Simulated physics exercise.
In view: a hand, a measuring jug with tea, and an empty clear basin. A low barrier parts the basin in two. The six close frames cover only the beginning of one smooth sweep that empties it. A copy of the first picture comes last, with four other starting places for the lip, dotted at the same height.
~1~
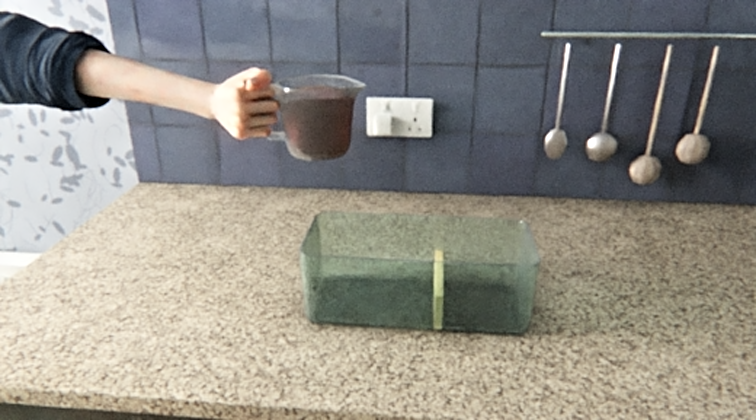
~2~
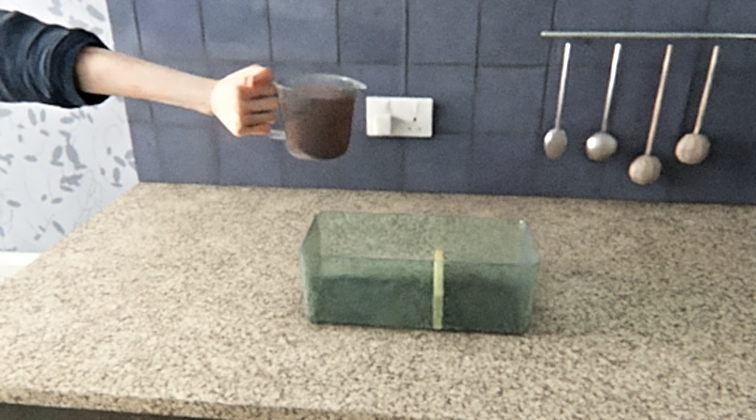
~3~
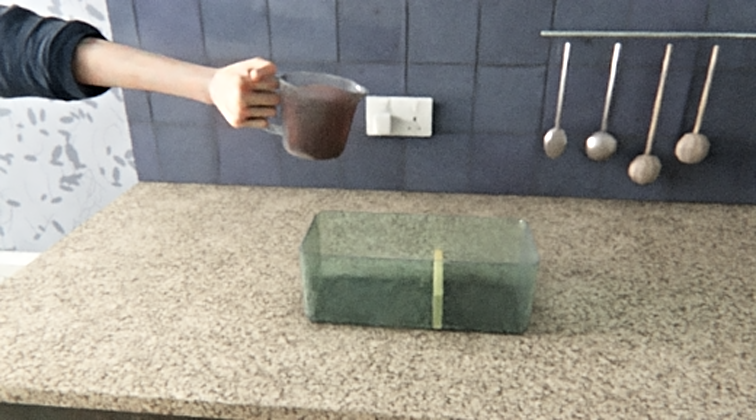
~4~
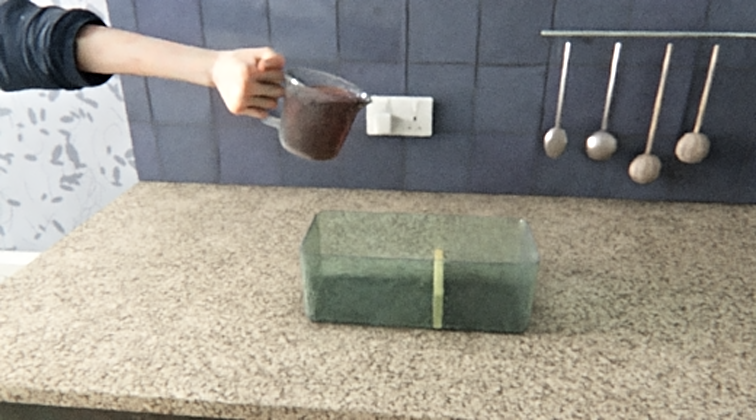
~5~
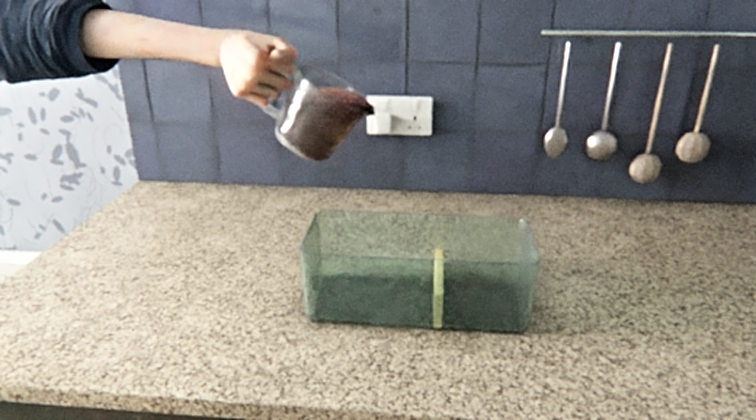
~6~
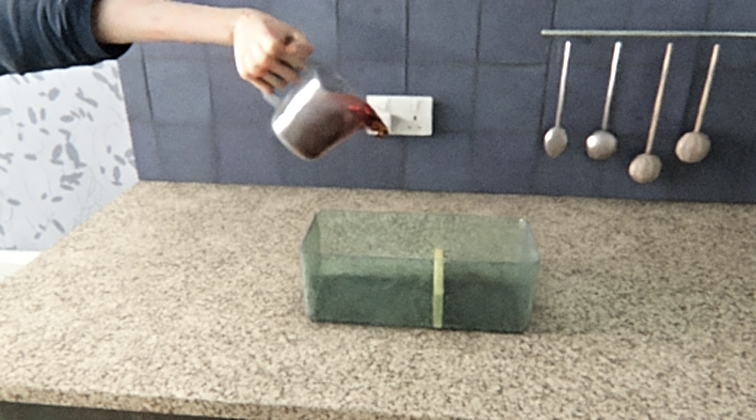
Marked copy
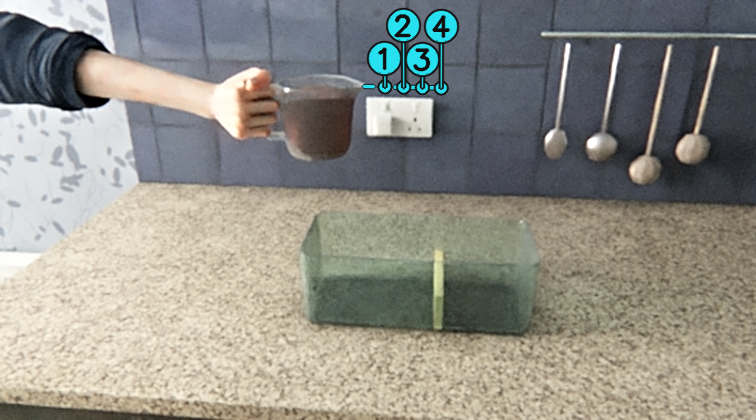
We see a hand holding a clear jug of dark reddish-brown liquid above a clear, divided basin on a speckled counter; the hand gradually tilts the jug to the right until the liquid begins to pass over its lip.
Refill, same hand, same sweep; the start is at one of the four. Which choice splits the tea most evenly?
Place 2 does it best.
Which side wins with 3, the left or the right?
More ends on the right.
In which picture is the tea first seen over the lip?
In picture 5.
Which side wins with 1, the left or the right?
The left one.
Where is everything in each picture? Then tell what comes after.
Upright, lip at (364, 86); basin from (306, 318) to (528, 331); top of the wall at (439, 271); nothing has left yet.
Tipped about 2°, lip at (365, 88); nothing has left yet.
Tipped about 8°, lip at (368, 93); nothing has left yet.
Tipped about 18°, lip at (372, 101); nothing has left yet.
Tipped about 31°, lip at (374, 113); tea is over the lip, down to (374, 113).
Tipped about 45°, lip at (373, 127); tea is over the lip, down to (381, 136).
On the marked copy, 1 at (385, 86); 2 at (403, 87); 3 at (422, 87); 4 at (441, 88).
With 1, about 81 % ends left of the wall and 14 % right of it; 5 % is lost outside.
With 2, about 54 % ends left of the wall and 43 % right of it.
With 3, about 20 % ends left of the wall and 78 % right of it.
With 4, about 8 % ends left of the wall and 88 % right of it; 4 % is lost outside.
